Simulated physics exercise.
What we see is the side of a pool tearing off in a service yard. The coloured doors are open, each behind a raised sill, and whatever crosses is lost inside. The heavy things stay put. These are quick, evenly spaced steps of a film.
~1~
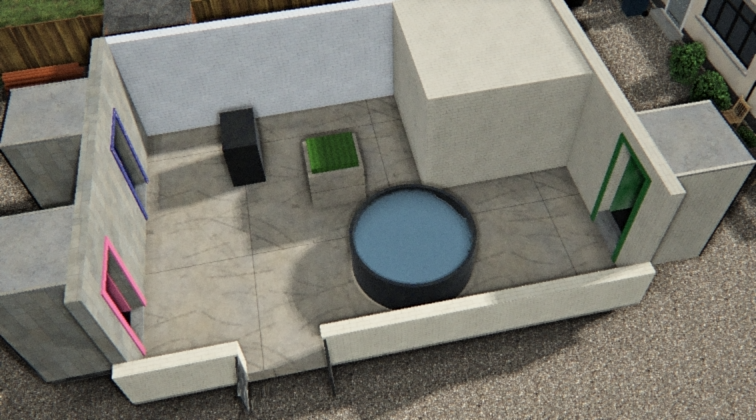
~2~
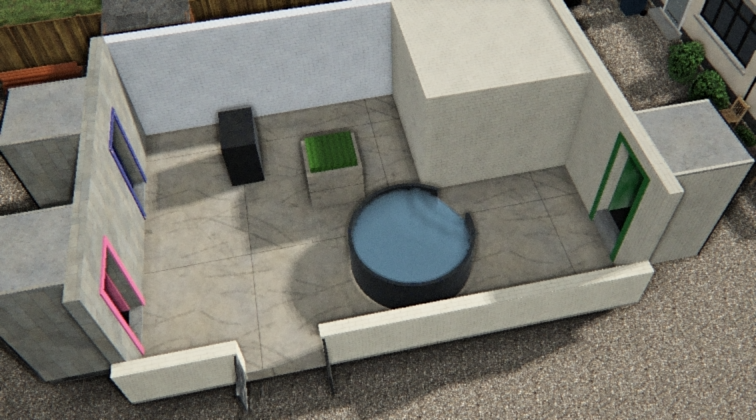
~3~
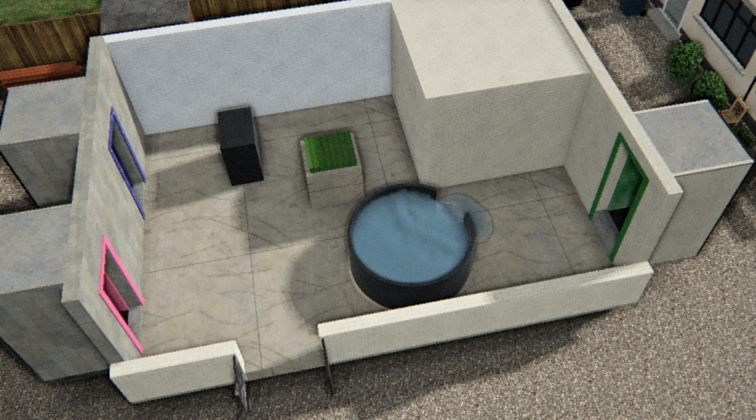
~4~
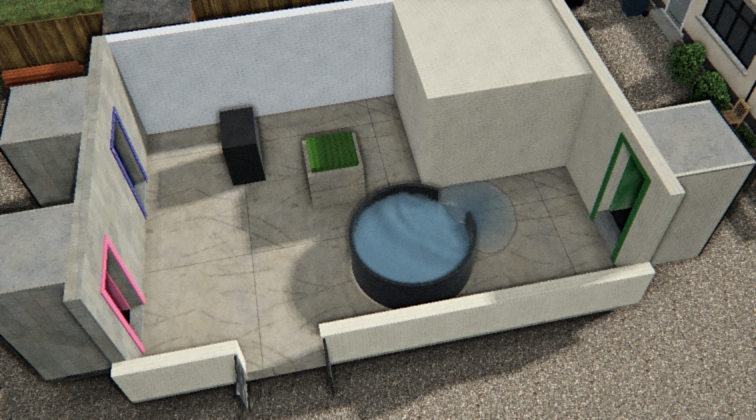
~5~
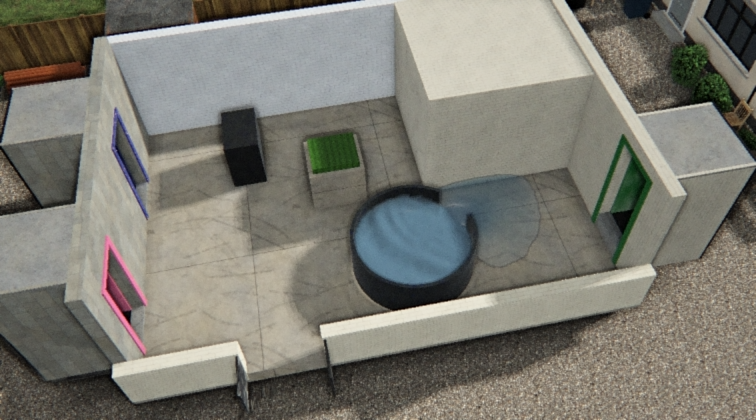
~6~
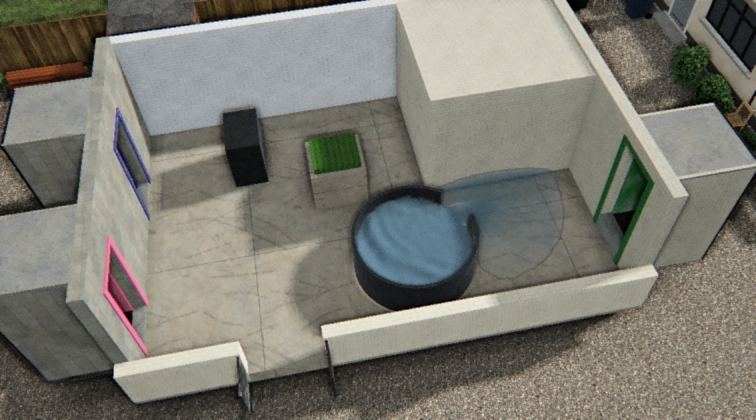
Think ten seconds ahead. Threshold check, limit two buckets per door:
In the end the blue door gets two buckets or fewer; the pink door gets over two buckets; the green door gets two buckets or fewer.
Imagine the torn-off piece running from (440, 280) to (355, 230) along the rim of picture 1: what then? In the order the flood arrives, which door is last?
That's the blue one.
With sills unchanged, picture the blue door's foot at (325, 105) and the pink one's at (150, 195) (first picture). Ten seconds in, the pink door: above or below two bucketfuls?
The pink door falls short.
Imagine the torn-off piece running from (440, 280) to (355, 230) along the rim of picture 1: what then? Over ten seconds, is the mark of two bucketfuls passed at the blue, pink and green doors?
Here's how it goes: The blue door overshoots, the pink door overshoots, the green door comes in low.
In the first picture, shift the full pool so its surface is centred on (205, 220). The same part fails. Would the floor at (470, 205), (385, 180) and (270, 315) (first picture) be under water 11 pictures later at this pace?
Result: Inundated; spared; spared.
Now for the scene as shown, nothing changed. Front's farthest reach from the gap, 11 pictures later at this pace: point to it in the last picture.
I'd put it around (625, 288).
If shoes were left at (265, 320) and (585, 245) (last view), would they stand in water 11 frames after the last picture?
The first spot is bone-dry and the second inundated.
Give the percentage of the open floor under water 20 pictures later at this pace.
Roughly 30 %.
A moment on, water covers 15 % of the floor; the blue door not reached, the pink door not reached, the green door wet at the sill, nothing in.
Next, water covers 20 % of the floor; the blue door not reached, the pink door not reached, the green door wet at the sill, nothing in.
Then, water covers 30 % of the floor; the blue door not reached, the pink door not reached, the green door wet at the sill, nothing in.
Later, water covers 50 % of the floor; the blue door not reached, the pink door under two buckets in, the green door wet at the sill, nothing in.
In the end, water covers 75 % of the floor; the blue door wet at the sill, nothing in, the pink door far over two buckets in, the green door wet at the sill, nothing in.
